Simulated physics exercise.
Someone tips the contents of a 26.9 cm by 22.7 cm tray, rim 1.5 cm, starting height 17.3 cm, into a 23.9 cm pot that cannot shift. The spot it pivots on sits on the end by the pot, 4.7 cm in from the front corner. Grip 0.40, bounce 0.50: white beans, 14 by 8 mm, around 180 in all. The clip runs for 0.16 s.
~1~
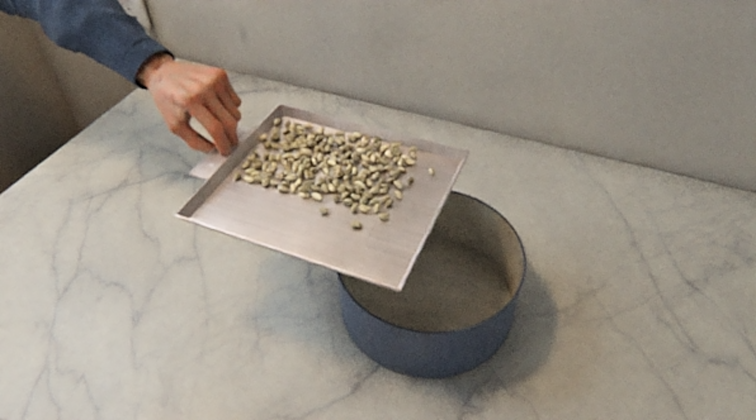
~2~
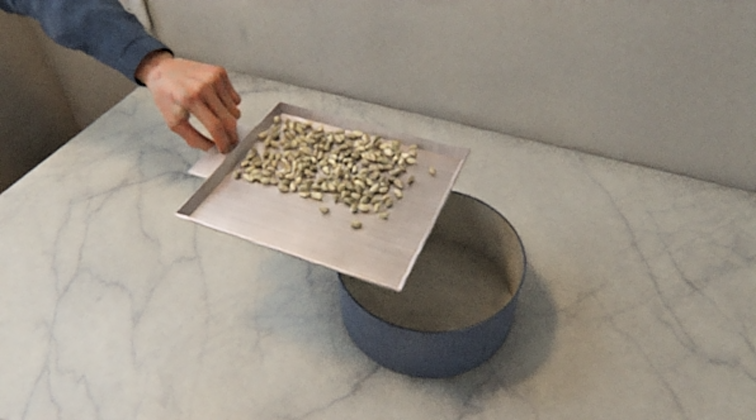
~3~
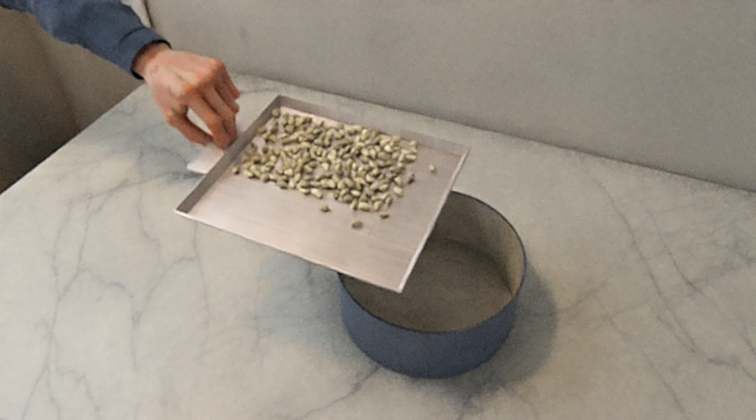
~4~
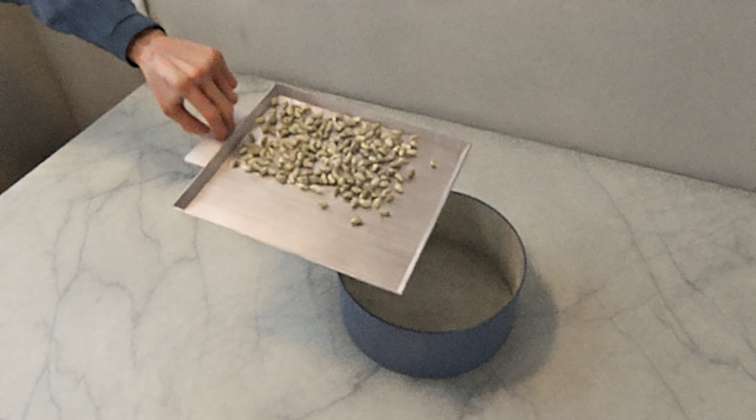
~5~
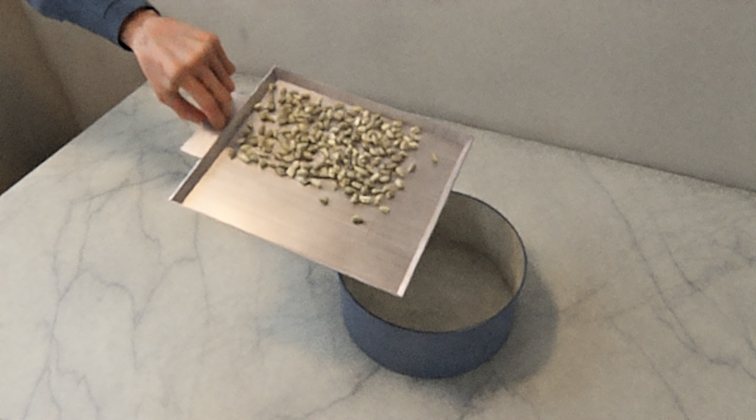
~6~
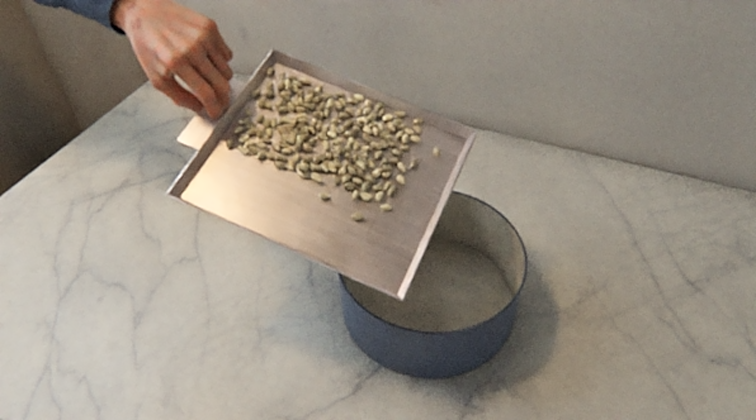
The video shows a hand at the left holding a flat metal tray of pale greenish beans partly over a round blue pot on a marble surface, gradually raising the tray's left end while the beans stay clustered on it.
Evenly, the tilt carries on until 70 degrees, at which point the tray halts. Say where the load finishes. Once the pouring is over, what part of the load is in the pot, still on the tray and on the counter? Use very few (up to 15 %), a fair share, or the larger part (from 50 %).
Pot: Very few, tray: Very few, counter: The larger part.
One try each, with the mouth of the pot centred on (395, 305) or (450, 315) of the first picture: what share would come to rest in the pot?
First try around 95 %, second around 80 %.
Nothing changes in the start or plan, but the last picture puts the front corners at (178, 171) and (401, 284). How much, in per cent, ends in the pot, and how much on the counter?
Split: Pot = 75, counter = 25.
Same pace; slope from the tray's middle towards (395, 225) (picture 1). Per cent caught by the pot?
Something like 65 in a hundred.
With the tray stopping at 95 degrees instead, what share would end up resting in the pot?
5 %.
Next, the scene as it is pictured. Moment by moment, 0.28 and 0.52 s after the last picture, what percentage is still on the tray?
Around 100 first, about 0 after.
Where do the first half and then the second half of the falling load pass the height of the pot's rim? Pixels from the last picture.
(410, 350) or so first, later (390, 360).
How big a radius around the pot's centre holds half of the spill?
Some 26 cm, give or take.
Then, 0.17 s after the last picture, tilt 46 degrees; the tray holds 100 %, the pot 0 %.
Then, 0.28 s after the last picture, tilt 64 degrees; the tray holds 100 %, the pot 0 %.
Then, 0.52 s after the last picture, tilt 70 degrees; the tray holds 0 %, the pot 5 %.
In the end, pot 5 %, tray 0 %, counter 95 %.
